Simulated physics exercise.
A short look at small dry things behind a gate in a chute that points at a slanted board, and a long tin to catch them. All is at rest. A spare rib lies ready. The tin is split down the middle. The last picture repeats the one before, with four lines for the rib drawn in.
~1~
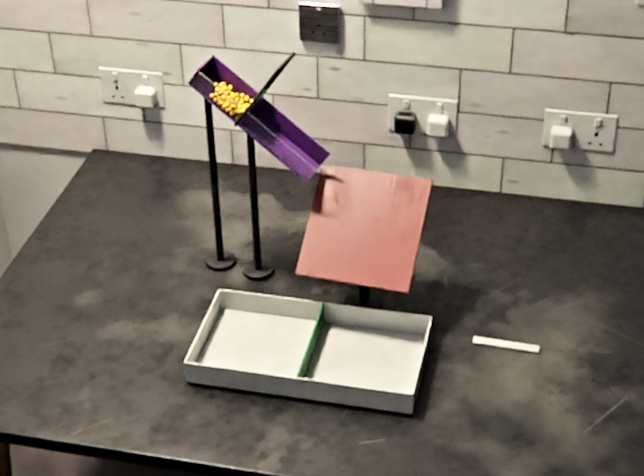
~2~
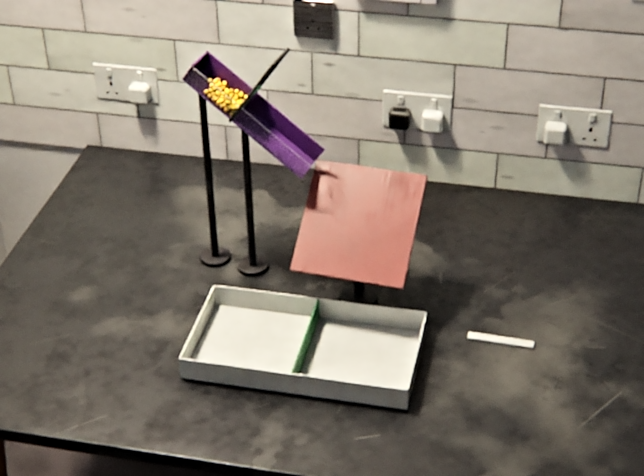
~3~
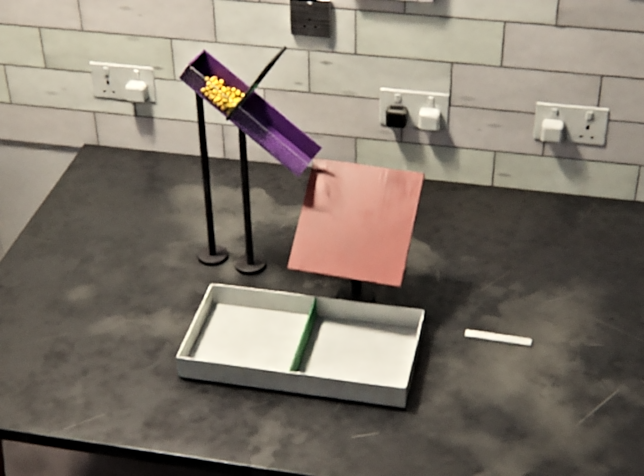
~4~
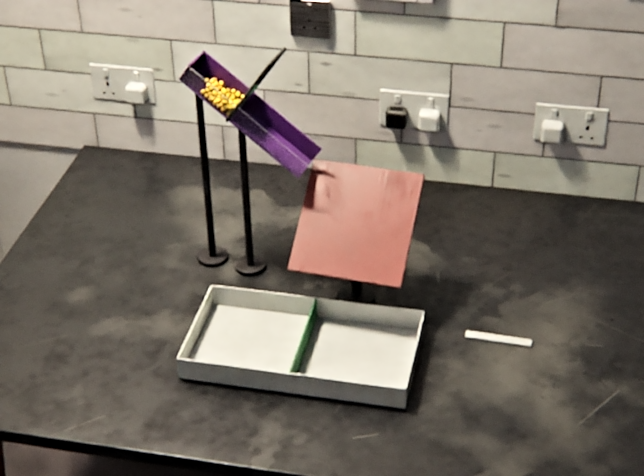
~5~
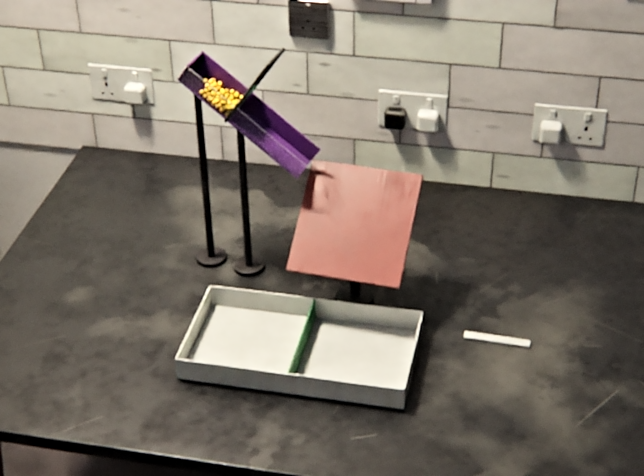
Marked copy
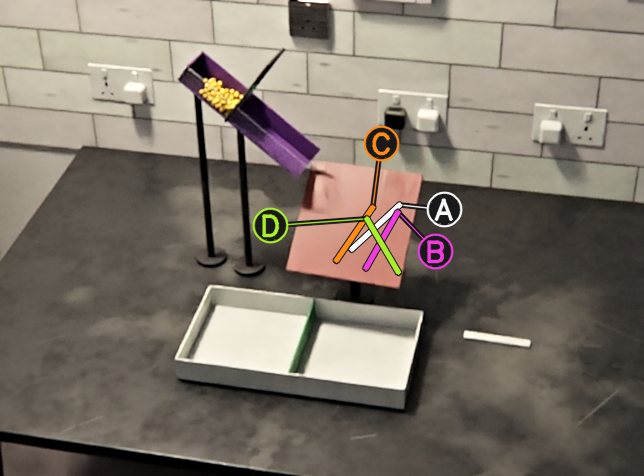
A dark table held a divided pale tray, a tilted pinkish board and a purple chute on black stands, with yellow balls bunched behind its gate; nothing moved apart from the view shifting slightly.
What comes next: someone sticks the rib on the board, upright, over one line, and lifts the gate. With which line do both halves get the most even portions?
C works best here.
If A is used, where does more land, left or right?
Right.
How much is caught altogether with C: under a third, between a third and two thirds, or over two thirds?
Line C gives over two thirds.
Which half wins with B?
More lands on the right.
On the marked copy, line A from (399, 204) to (351, 249); line B from (397, 212) to (365, 268); line C from (372, 207) to (336, 260); line D from (366, 218) to (398, 272).
If A is chosen, of what is caught, a small share in the left half, the bulk in the right.
If B is chosen, of what is caught, none at all in the left half, the whole lot in the right.
If C is chosen, of what is caught, close to two thirds in the left half, close to a third in the right.
If D is chosen, of what is caught, none at all in the left half, the whole lot in the right.
